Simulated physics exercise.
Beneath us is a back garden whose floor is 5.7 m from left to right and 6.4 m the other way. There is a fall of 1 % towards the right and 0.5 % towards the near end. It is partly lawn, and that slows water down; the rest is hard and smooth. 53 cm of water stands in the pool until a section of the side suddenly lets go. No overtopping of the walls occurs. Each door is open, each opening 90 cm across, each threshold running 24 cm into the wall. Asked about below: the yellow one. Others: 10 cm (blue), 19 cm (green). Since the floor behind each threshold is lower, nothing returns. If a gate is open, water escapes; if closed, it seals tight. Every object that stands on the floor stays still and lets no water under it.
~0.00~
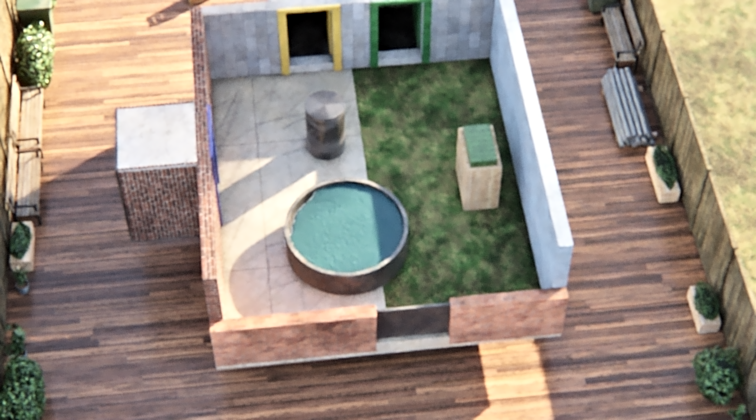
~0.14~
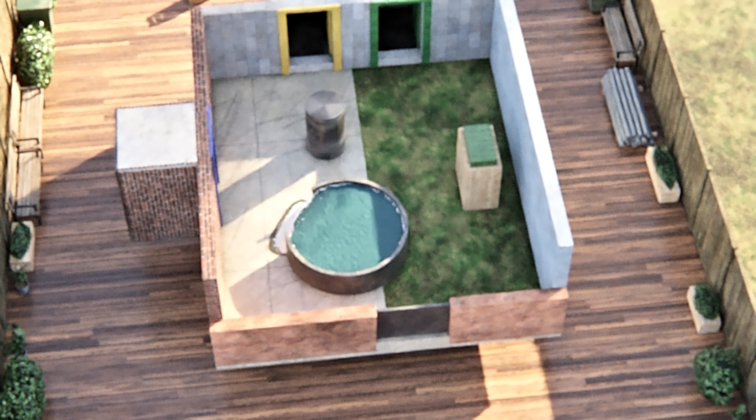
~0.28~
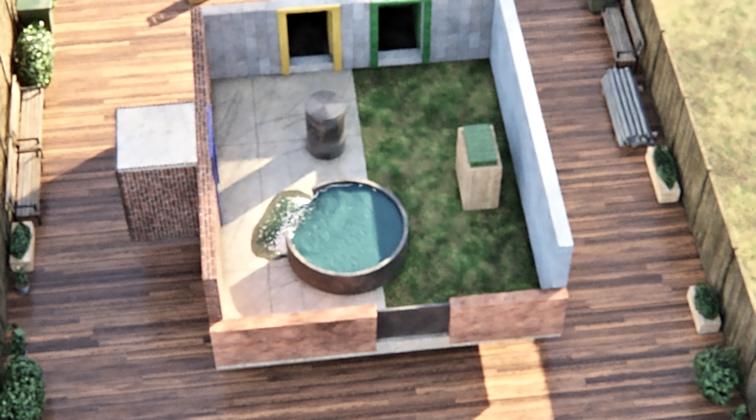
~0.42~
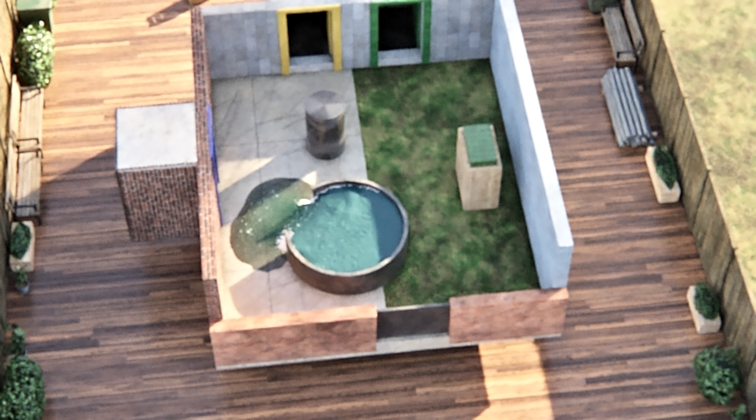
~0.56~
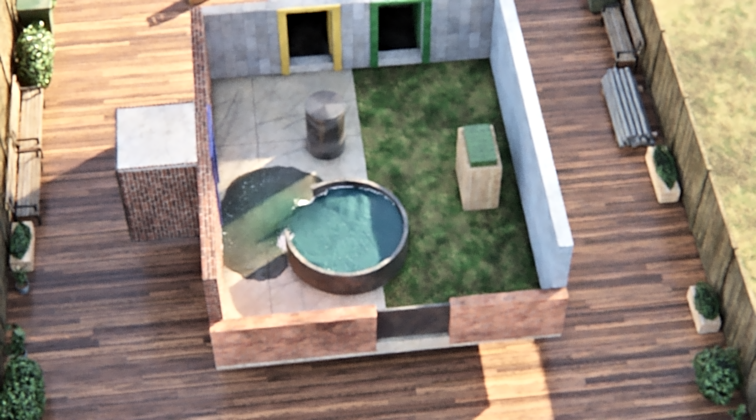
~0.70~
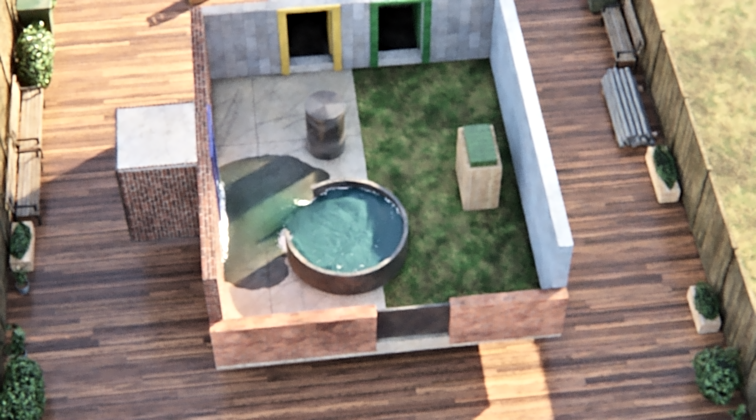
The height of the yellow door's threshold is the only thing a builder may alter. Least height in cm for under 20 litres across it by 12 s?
Roughly 5.5 cm.
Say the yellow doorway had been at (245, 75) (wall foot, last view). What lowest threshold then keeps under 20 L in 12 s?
17 cm.
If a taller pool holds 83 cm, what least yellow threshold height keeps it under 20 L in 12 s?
The step would need to be some 9.0 cm high.
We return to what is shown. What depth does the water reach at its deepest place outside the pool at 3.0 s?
I'd estimate roughly 26 cm.
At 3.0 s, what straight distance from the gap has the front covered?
About 4.2 m.
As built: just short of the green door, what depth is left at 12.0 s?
A ruler would read roughly 5.5 cm.
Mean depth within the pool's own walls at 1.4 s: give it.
Average depth: Approx. 36 cm.
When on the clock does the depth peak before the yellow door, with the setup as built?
I'd guess close to 3.6 seconds.
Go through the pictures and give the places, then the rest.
The pool at (346, 228) is whole and still, 53 cm deep; the yellow door at (310, 36) is dry, in the first frame.
The gap is at (295, 222), the front 0.3 m out at a hidden place; the back of the pool holds 53 cm, in the second frame.
The gap is at (295, 223), the front 0.7 m out at (257, 230); the back of the pool holds 53 cm, in the third frame.
Water pours out at (295, 223) and has run 1.1 m, to (257, 190); about 6 cm deep outside, 53 cm at the back, in the fourth frame.
Water pours out at (295, 223) and has run 1.5 m, to (237, 182); about 5 cm deep outside, 53 cm at the back, in the fifth frame.
Water pours out at (295, 223) and has run 2.0 m, to (218, 174); about 5 cm deep outside, 53 cm at the back; the yellow door at (310, 36), 4.0 m from the gap, is still 2.4 m from the nearest water, in the sixth frame.
After 1.4 s water covers 20 % of the floor, deepest (30 cm) near (222, 231); it has not reached the yellow door.
After 3.0 s water covers 35 % of the floor, deepest (26 cm) near (212, 82); 8 cm at the yellow door, 0 litres in over its 20 cm threshold.
After 12.0 s water covers 100 % of the floor, deepest (8 cm) near (504, 148); 4 cm at the yellow door, 0 litres in over its 20 cm threshold.
At the yellow door as built, the water arrived by 2.7 s and peaked near 11 cm at 3.6 s.
Run again over the same 12 s with other heights there, 27 litres in over 5 cm, 13 litres over 6.5 cm. The limit of 20 litres is kept from about 5.5 cm up.
